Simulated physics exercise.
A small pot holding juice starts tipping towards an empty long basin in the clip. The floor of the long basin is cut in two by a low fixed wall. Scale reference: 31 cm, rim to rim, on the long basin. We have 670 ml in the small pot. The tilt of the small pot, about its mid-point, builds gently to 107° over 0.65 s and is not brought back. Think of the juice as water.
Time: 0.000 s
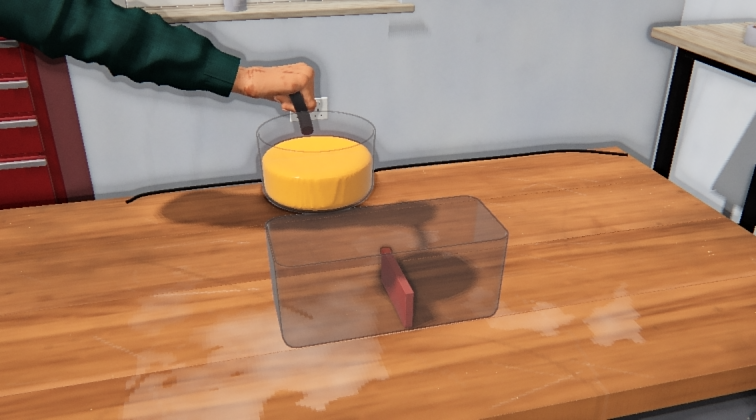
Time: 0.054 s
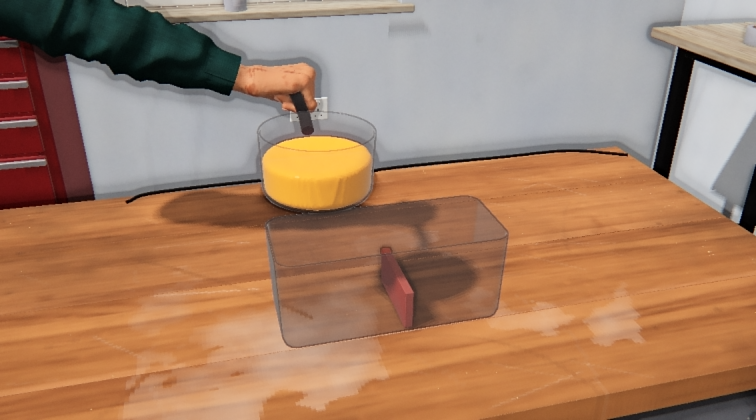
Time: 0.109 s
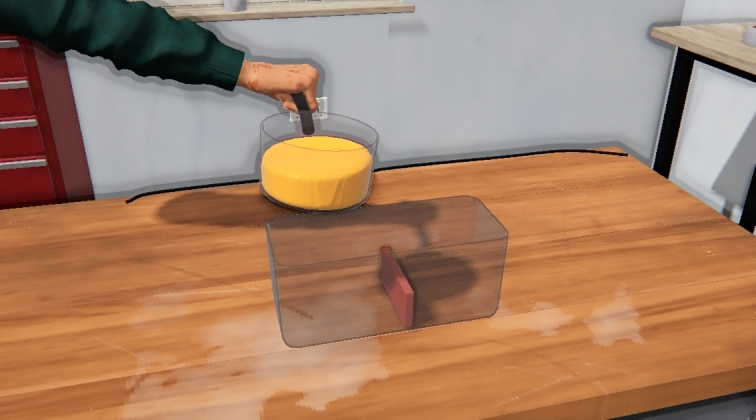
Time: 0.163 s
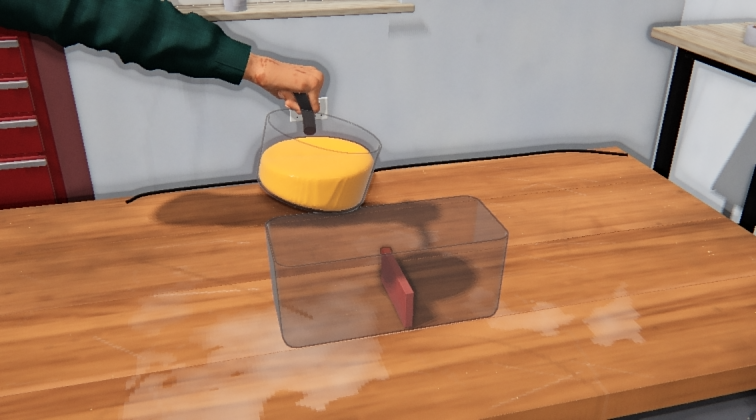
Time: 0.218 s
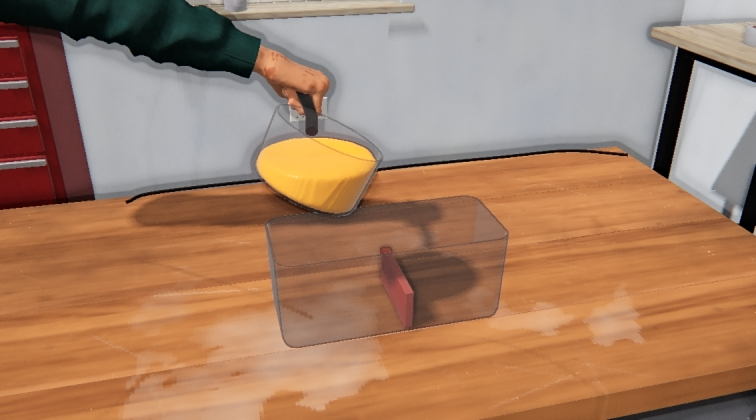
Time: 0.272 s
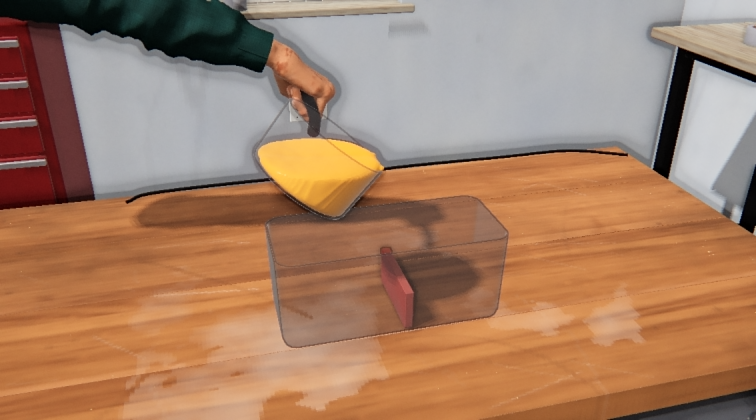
A small clear pot of yellow-orange juice, gripped by a hand in a dark green sleeve, tilts gradually to the right above a wooden table, its juice reaching the lower rim behind an empty long basin with a reddish divider.
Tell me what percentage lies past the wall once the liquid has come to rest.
Some 45 per cent.
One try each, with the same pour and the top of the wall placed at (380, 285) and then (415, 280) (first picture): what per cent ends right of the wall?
80 % and 25 %.
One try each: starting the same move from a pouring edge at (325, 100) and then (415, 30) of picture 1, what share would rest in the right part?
5 then 80 %.
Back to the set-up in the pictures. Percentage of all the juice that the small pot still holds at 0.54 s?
Roughly 30 percent.
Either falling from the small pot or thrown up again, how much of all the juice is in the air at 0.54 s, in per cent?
30 per cent.
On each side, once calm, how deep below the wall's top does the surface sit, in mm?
Noted: Left near 40 mm, right near 38 mm.
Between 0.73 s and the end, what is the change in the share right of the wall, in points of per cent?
A loss, roughly 3 percent.
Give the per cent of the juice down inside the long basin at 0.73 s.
Looks like about 88 % of the whole amount.
After 0.54 s the tilt is 99° and 31 per cent is still to pour, 11 is left of the wall and 29 right of it.
After 0.73 s the tilt is 107° and 7 per cent is still to pour, 39 is left of the wall and 48 right of it.
After 0.93 s the tilt is 107° and 1 per cent is still to pour, 53 is left of the wall and 45 right of it.
After 1.15 s the tilt is 107° and 0 per cent is still to pour, 54 is left of the wall and 45 right of it.
In the end 54 per cent lies left of the wall, 45 right of it and 1 outside.
